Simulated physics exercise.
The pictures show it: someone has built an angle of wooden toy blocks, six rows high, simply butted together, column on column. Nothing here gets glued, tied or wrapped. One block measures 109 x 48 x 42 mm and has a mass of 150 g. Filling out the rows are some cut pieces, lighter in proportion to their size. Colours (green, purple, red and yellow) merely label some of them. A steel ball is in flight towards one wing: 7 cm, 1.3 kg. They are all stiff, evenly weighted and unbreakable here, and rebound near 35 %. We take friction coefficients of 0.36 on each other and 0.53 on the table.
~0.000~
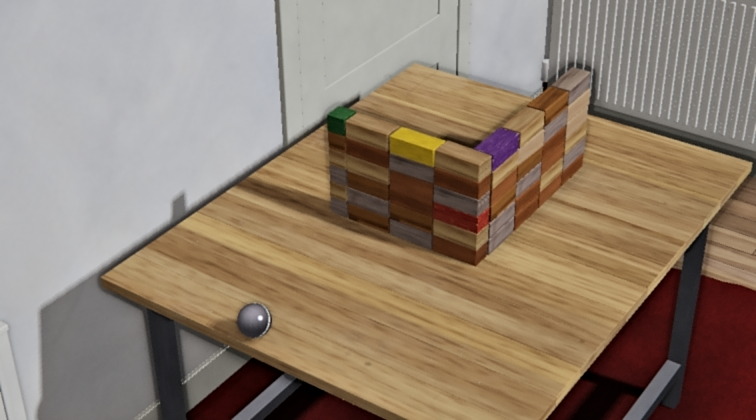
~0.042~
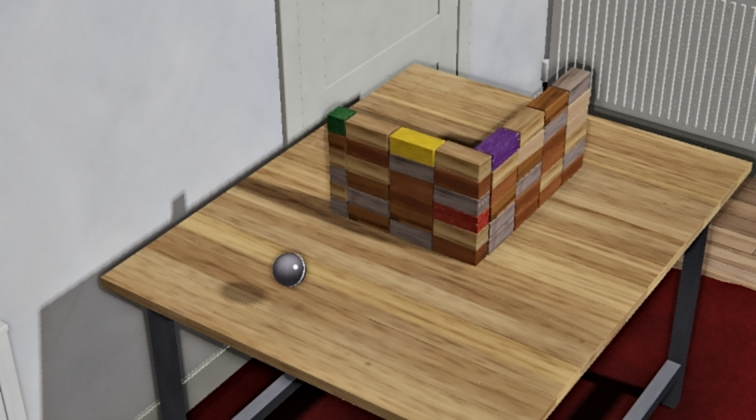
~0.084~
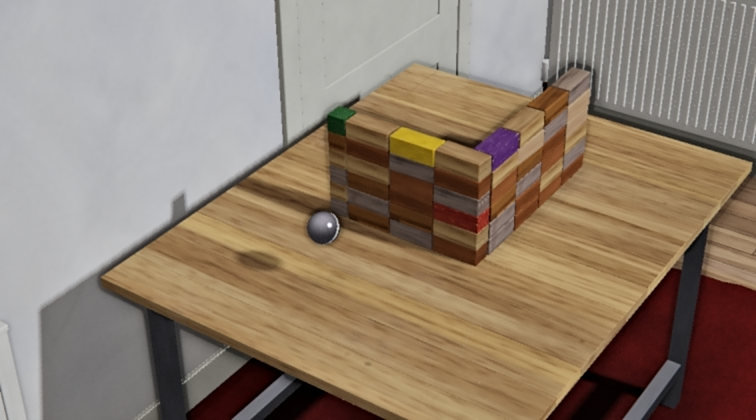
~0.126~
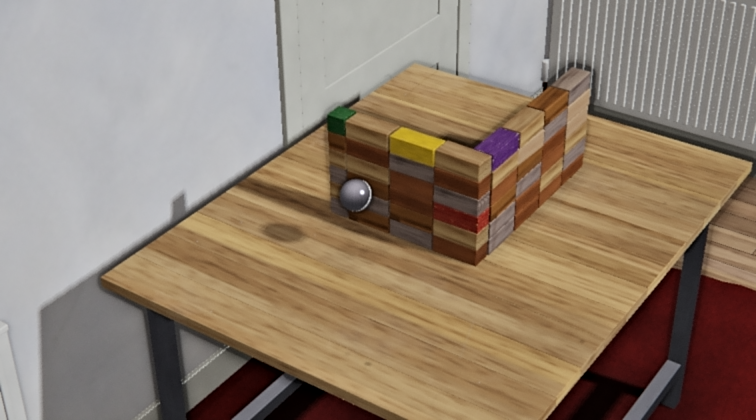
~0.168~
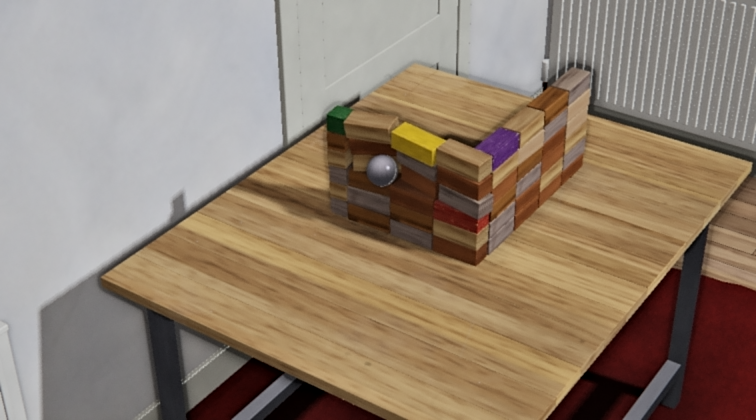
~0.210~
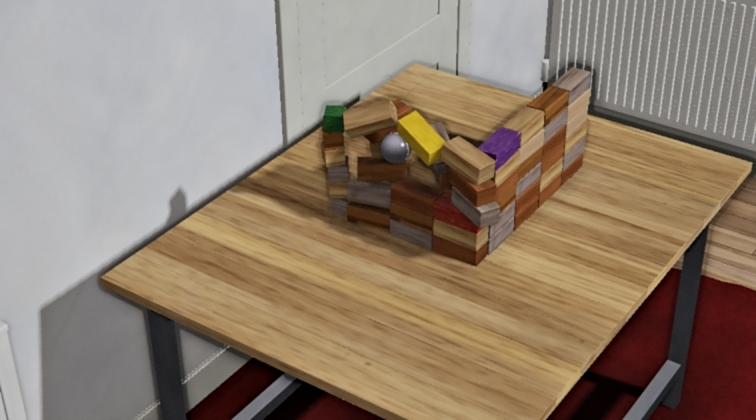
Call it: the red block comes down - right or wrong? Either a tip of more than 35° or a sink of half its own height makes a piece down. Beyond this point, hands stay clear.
Wrong, it stays up.
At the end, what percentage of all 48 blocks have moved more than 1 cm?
The answer is 35 percent.
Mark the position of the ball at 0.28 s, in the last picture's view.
Look close to (420, 127).
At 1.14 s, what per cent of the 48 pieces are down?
By then 35 %.
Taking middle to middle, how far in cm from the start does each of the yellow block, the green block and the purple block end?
Net displacement, roughly: Yellow ~ 28 cm, green ~ 116 cm, purple ~ 0 cm.
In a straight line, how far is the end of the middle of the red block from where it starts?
It ends some 0 cm from where it began.
By 0.28 s, ball still moving; 6 of the 48 blocks down; red block moved 4 mm; yellow block tilted 44°.
By 0.44 s, ball still moving; 13 of the 48 blocks down; red block moved 5 mm; green block tilted 46°, 59 mm lower.
By 0.70 s, ball still moving; 16 of the 48 blocks down; red block unmoved; green block on its side.
By 1.14 s, ball still moving; 16 of the 48 blocks down; red block unmoved; yellow block upside down.
When it is over (1.9 s), ball rolling away; 16 of the 48 blocks down; red block unmoved; yellow block upside down; purple block moved 9 mm. In pixels of the last frame, middles, red block near (462, 214), yellow block near (454, 187).
